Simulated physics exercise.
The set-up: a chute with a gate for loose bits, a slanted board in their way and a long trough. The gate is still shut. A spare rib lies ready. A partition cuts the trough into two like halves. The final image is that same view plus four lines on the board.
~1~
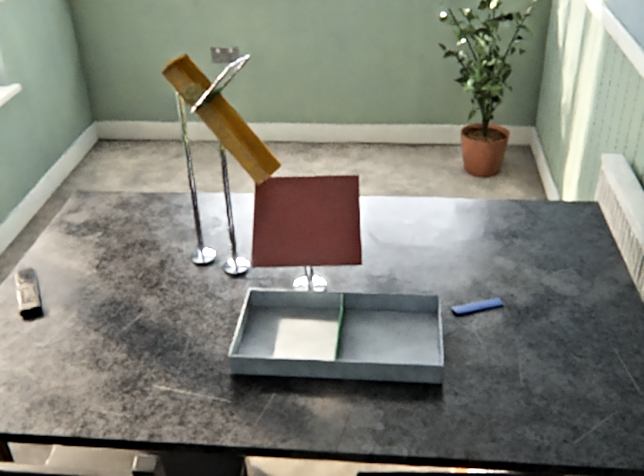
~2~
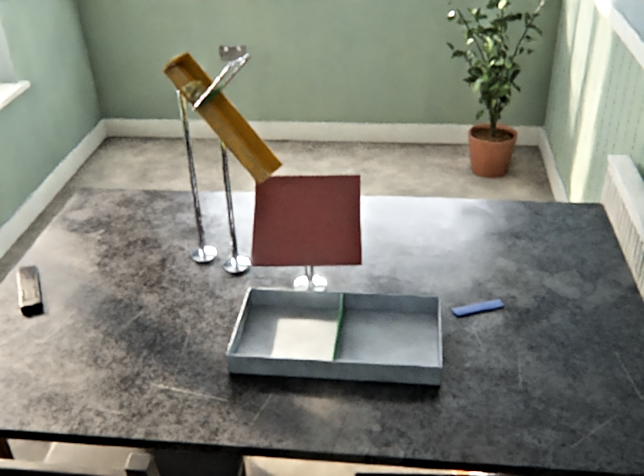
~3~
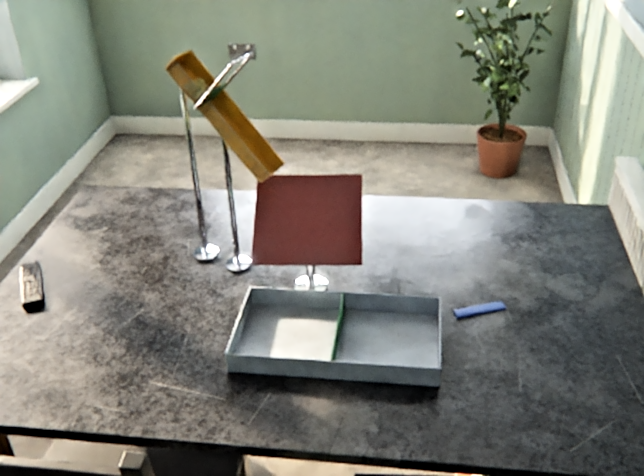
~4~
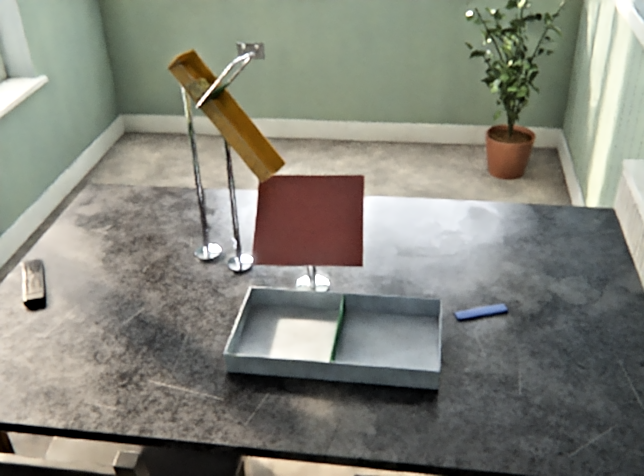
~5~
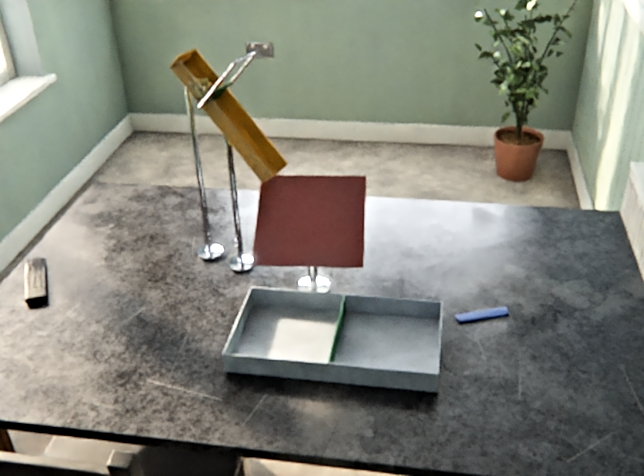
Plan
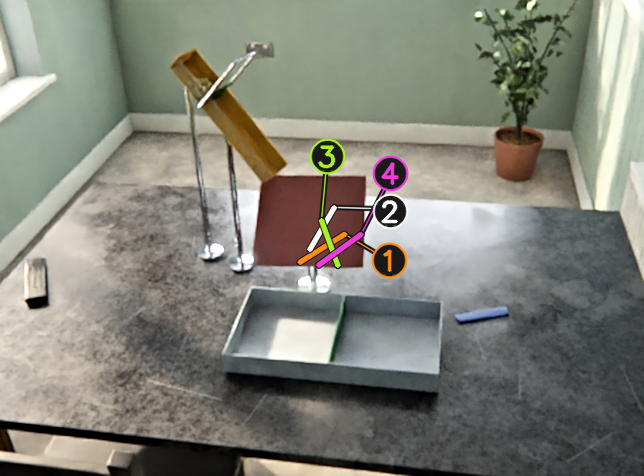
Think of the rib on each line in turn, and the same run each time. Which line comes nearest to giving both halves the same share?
3.
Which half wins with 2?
More lands on the left.
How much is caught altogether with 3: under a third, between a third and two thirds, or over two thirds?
Over two thirds.
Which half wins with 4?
The left half.
On the marked copy, line 1 from (344, 234) to (299, 262); line 2 from (334, 207) to (309, 249); line 3 from (321, 220) to (337, 265); line 4 from (361, 234) to (318, 265).
For line 1, of what is caught, nearly all in the left half, a stray few in the right.
For line 2, of what is caught, all in the left half, none in the right.
For line 3, of what is caught, about a third in the left half, about two thirds in the right.
For line 4, of what is caught, nearly all in the left half, a stray few in the right.
